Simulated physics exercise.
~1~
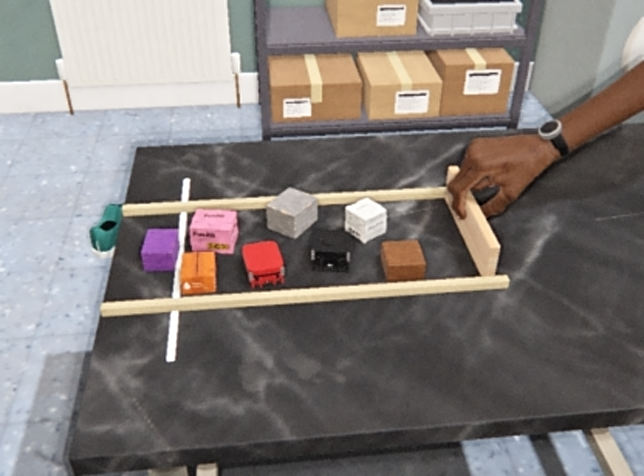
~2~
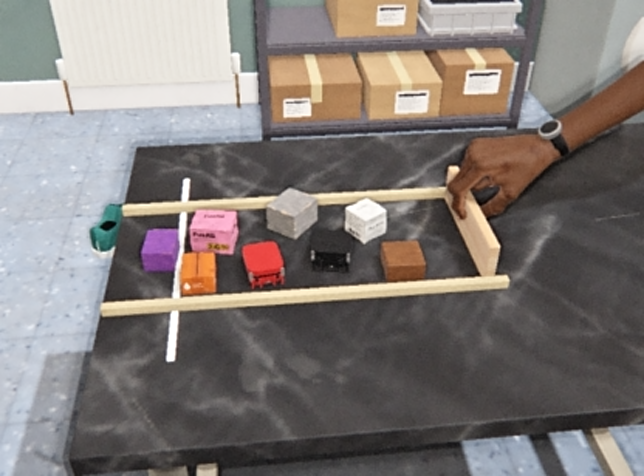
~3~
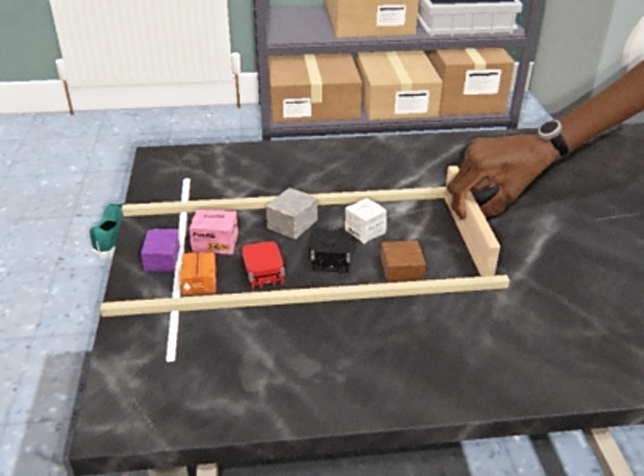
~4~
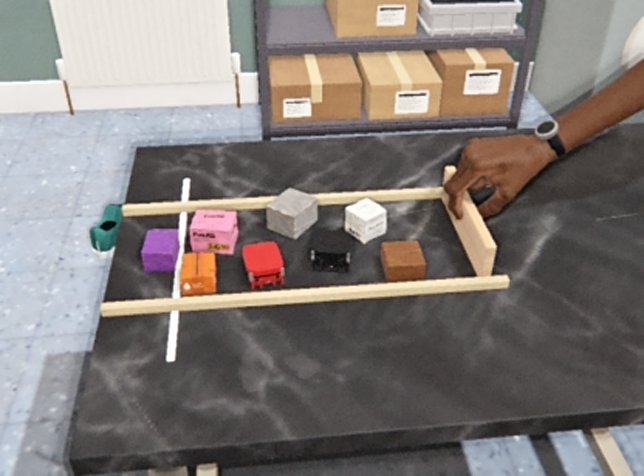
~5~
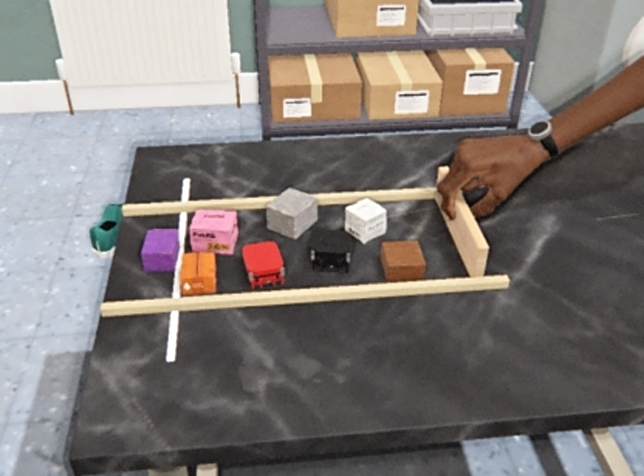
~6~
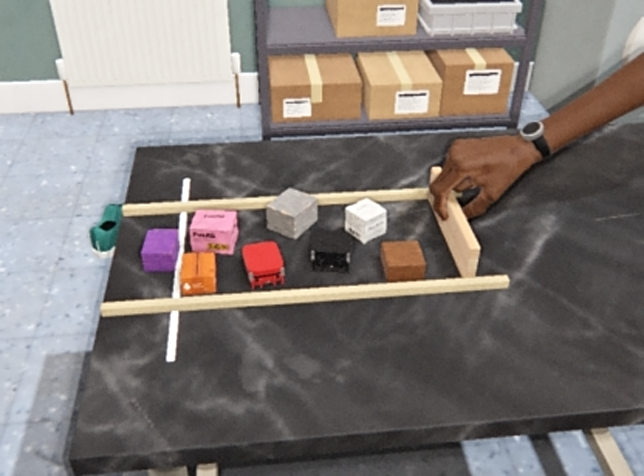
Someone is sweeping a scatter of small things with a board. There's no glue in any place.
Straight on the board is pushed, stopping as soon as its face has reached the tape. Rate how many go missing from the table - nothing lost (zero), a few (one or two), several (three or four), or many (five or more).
Several, three or four.
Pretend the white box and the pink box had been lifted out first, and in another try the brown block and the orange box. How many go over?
First try 1, second try 1.
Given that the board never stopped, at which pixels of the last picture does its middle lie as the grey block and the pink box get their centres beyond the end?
Roughly at (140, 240) and roughly at (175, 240).
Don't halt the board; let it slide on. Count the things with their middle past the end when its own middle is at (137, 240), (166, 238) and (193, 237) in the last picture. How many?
In order of the places given, that's 6, 5 and 3.
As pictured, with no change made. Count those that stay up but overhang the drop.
That'd be 2.
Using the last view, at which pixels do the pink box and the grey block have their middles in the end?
One ends up near (119, 241) and the other near (155, 218).
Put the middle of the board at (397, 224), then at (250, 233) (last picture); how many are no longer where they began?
That makes 1 at the first spot and 8 at the second.
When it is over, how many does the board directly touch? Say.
Total: 3.
A little later, none off yet; purple block at rest near (161, 250); orange box at rest near (198, 273); pink box at rest near (214, 231).
When it is over, the number that fall off is three or four; down, red case, orange box and purple block.
